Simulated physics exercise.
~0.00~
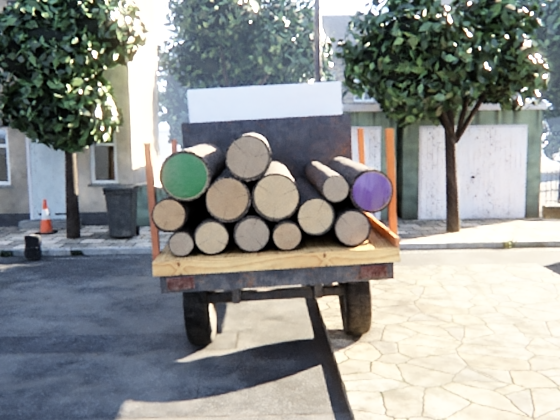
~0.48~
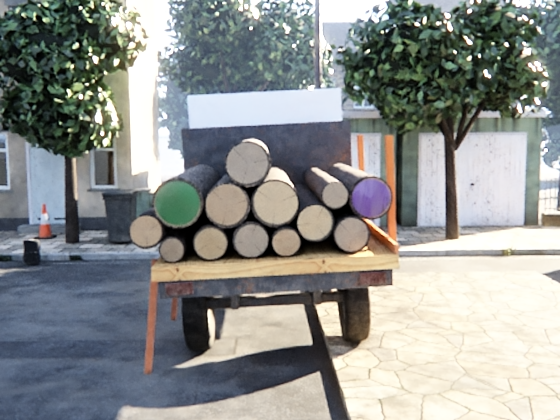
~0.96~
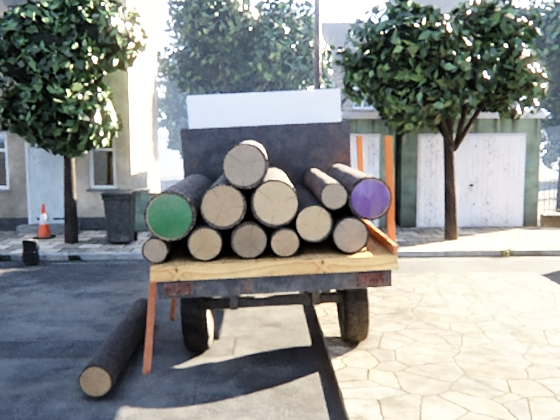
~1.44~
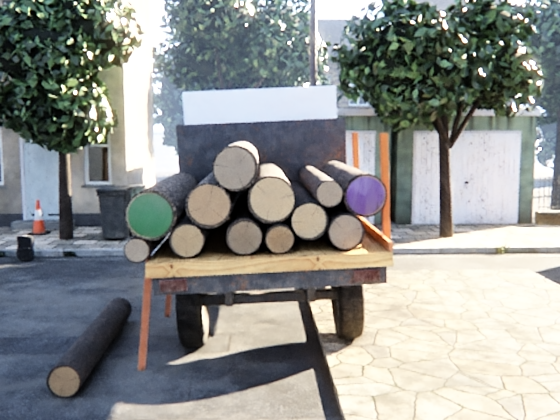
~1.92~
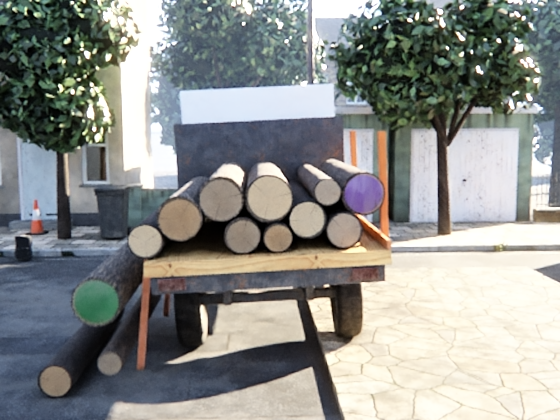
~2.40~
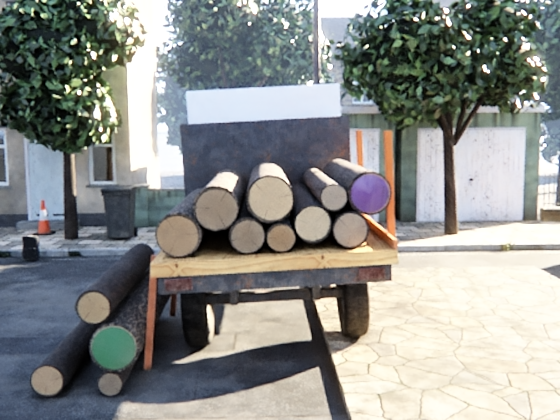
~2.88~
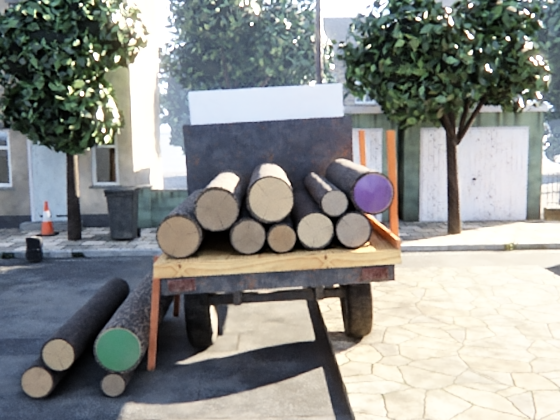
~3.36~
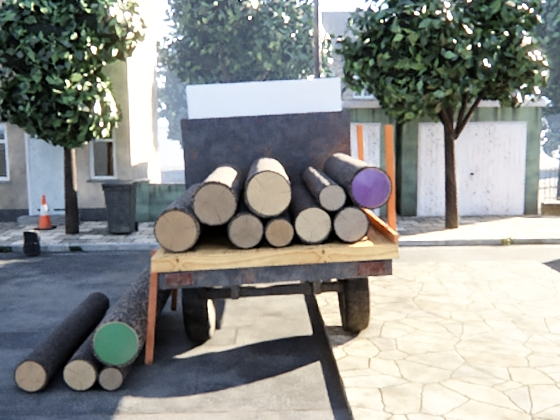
A stack of cut logs, one with a green end at the left and one with a purple end at the right, sits on a flatbed lorry seen from behind on a sunlit street with trees and pale buildings. The orange posts on the left swing down while those on the right stay upright. One log drops to the ground at the left, and the green-ended log shifts left and tumbles off with others. Four logs finally lie on the ground beside the lorry, the green one among them, while the purple one stays aboard with the rest.
